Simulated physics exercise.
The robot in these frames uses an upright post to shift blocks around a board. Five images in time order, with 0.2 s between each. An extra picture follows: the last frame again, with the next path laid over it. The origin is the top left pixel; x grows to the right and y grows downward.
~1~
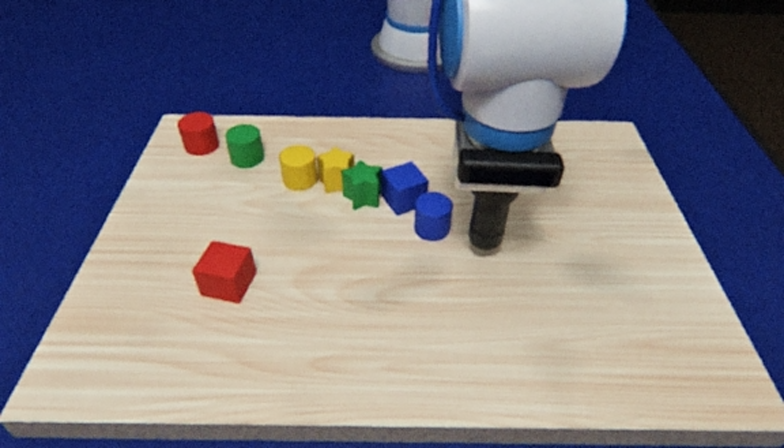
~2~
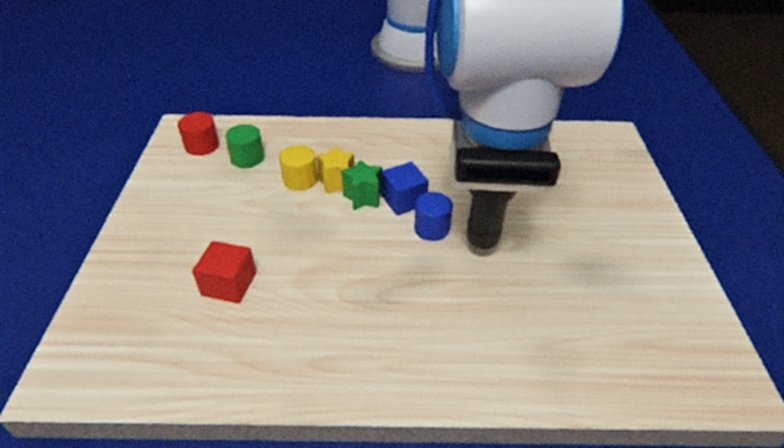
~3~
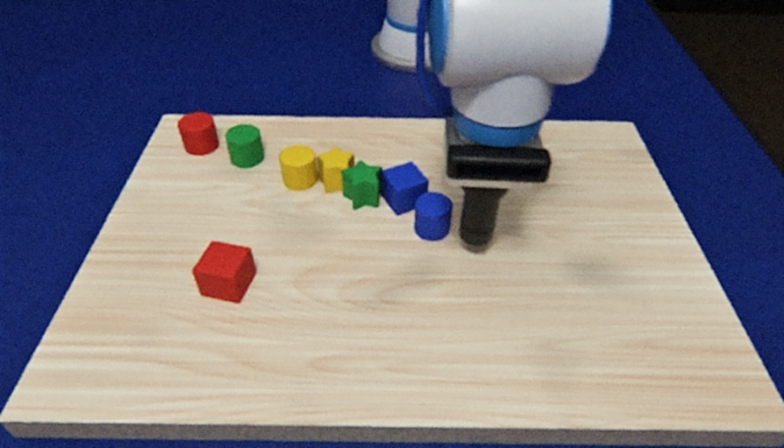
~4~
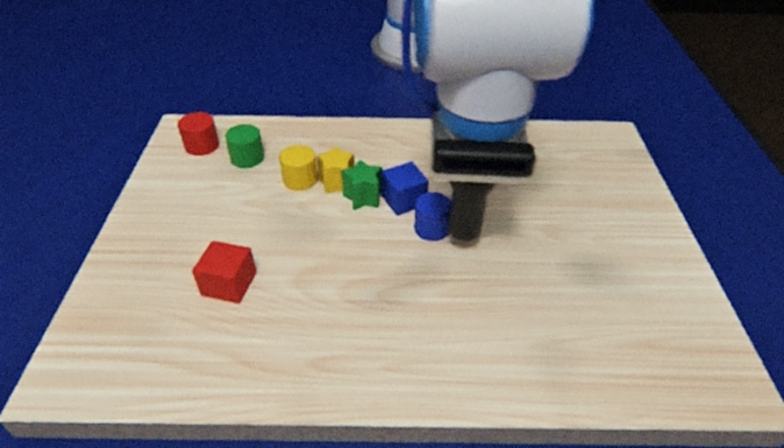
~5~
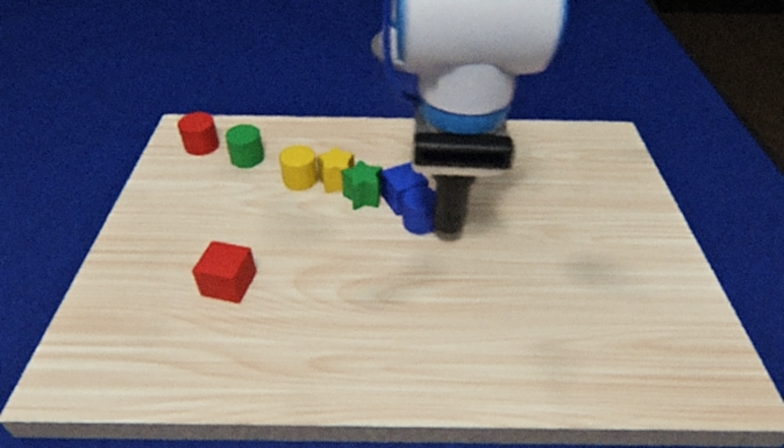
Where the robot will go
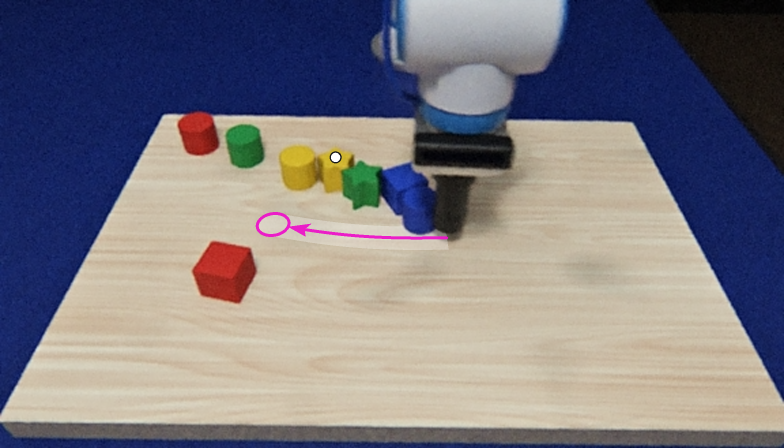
On a wooden board scattered with colourful blocks, a robot arm moved its dark upright post a short way left and nudged the blue round block slightly left, up close against the blue four-sided block.
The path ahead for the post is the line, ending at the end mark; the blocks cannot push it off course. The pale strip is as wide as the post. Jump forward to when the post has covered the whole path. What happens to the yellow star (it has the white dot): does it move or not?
Stays where it is.
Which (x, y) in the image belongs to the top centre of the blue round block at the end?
Expect it around (376, 188).
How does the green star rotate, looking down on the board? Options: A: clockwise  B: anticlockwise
The one that fits is B, anticlockwise.
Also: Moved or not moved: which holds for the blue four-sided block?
Once the post is done, the blue four-sided block is in a new spot.
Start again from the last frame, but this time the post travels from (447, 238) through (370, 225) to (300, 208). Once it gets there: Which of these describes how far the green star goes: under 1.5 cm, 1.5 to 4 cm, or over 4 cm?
Movement: 1.5 to 4 cm.
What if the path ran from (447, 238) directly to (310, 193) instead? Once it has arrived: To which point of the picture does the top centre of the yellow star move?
Near (319, 139).
The line goes from (447, 238) via (388, 238) and (329, 233), ending at (273, 224); the dot is on the yellow star.
On the path given first. One third of the way, post (388, 223); green star (361, 170), turned 15° anticlockwise; blue four-sided block (398, 166), turned 25° clockwise; blue round block (382, 189).
Two thirds of the way, post (327, 219); green star (361, 169), turned 20° anticlockwise; blue four-sided block (399, 165), turned 25° clockwise; blue round block (376, 188).
At the end, post (270, 210); yellow star unmoved; green star (361, 169), turned 20° anticlockwise; blue four-sided block (399, 165), turned 25° clockwise; blue round block (376, 188).
